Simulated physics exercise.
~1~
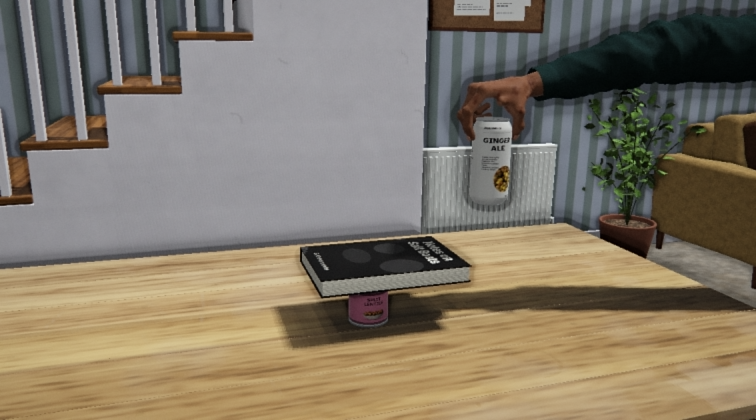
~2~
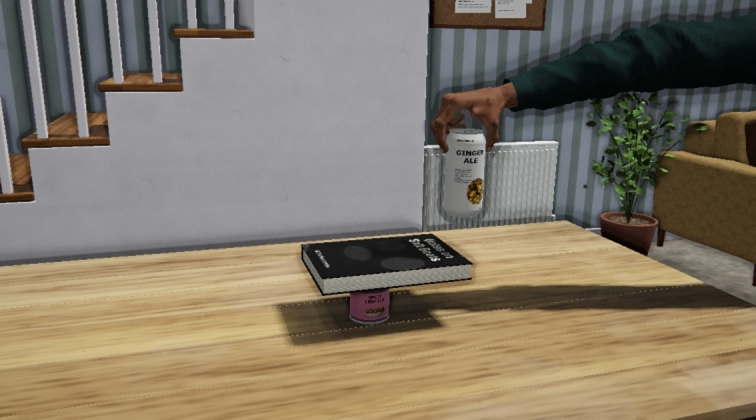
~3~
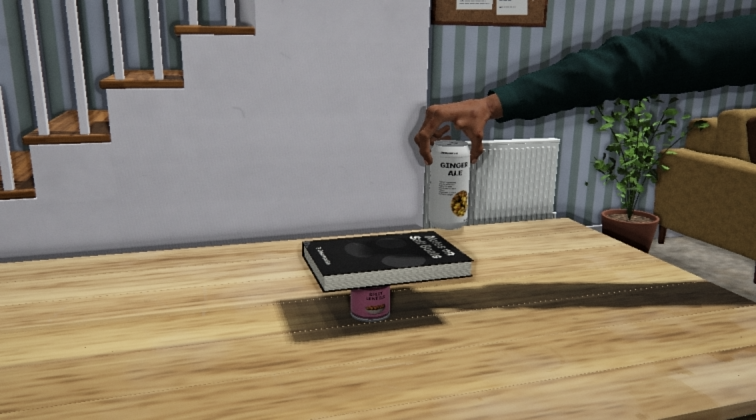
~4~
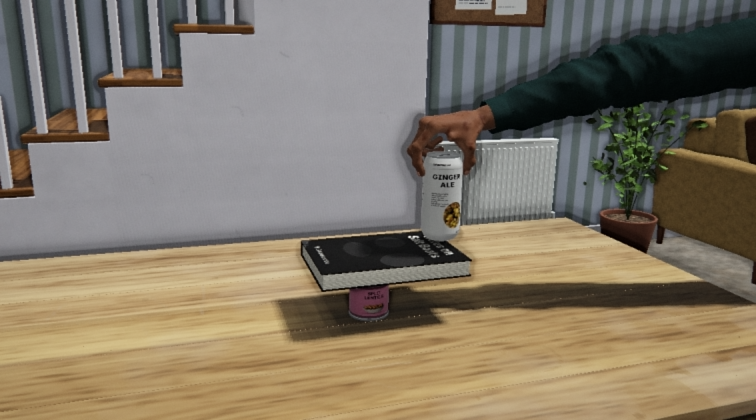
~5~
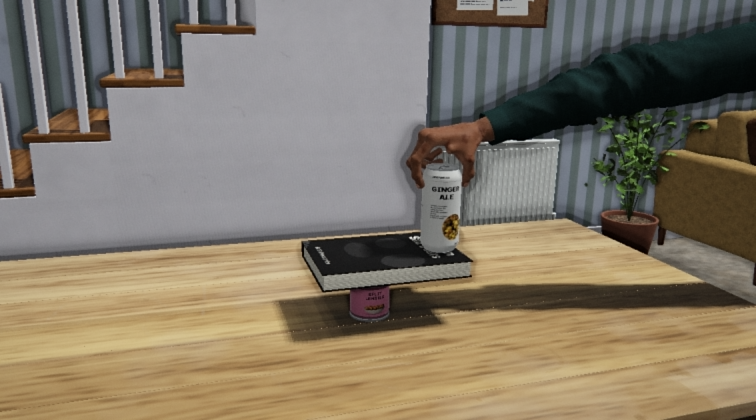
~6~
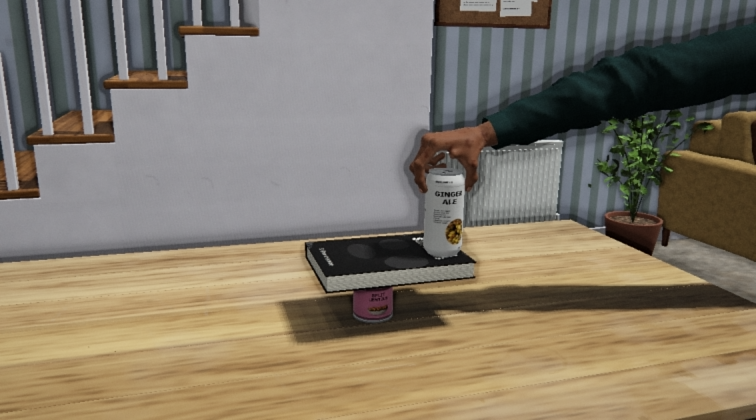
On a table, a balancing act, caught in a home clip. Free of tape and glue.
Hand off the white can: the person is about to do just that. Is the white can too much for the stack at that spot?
Yes - result: A tumble.
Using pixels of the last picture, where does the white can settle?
Roughly pixel (545, 290) in the last picture.
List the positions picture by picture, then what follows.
The first frame shows still above its spot; white can (491, 161); pink tin (369, 297).
The second frame shows still above its spot; white can (464, 173); pink tin (370, 294).
The third frame shows still above its spot; white can (449, 185); pink tin (371, 291).
The fourth frame shows still above its spot; white can (442, 196); pink tin (369, 290).
The fifth frame shows still above its spot; white can (441, 208); pink tin (370, 291).
The sixth frame shows in place under the hand; white can (444, 213); pink tin (373, 292).
Then, 0.30 s later than the last frame, white can now fallen; black book tilted by 41°.
Then, 0.40 s later than the last frame, black book tilted by 46°.
Then, 0.70 s later than the last frame, black book now fallen; pink tin moved a little.
When it is over, fallen, white can and black book; pink tin as before. End places, in pixels of the last picture, white can near (546, 290). The stack gives way.
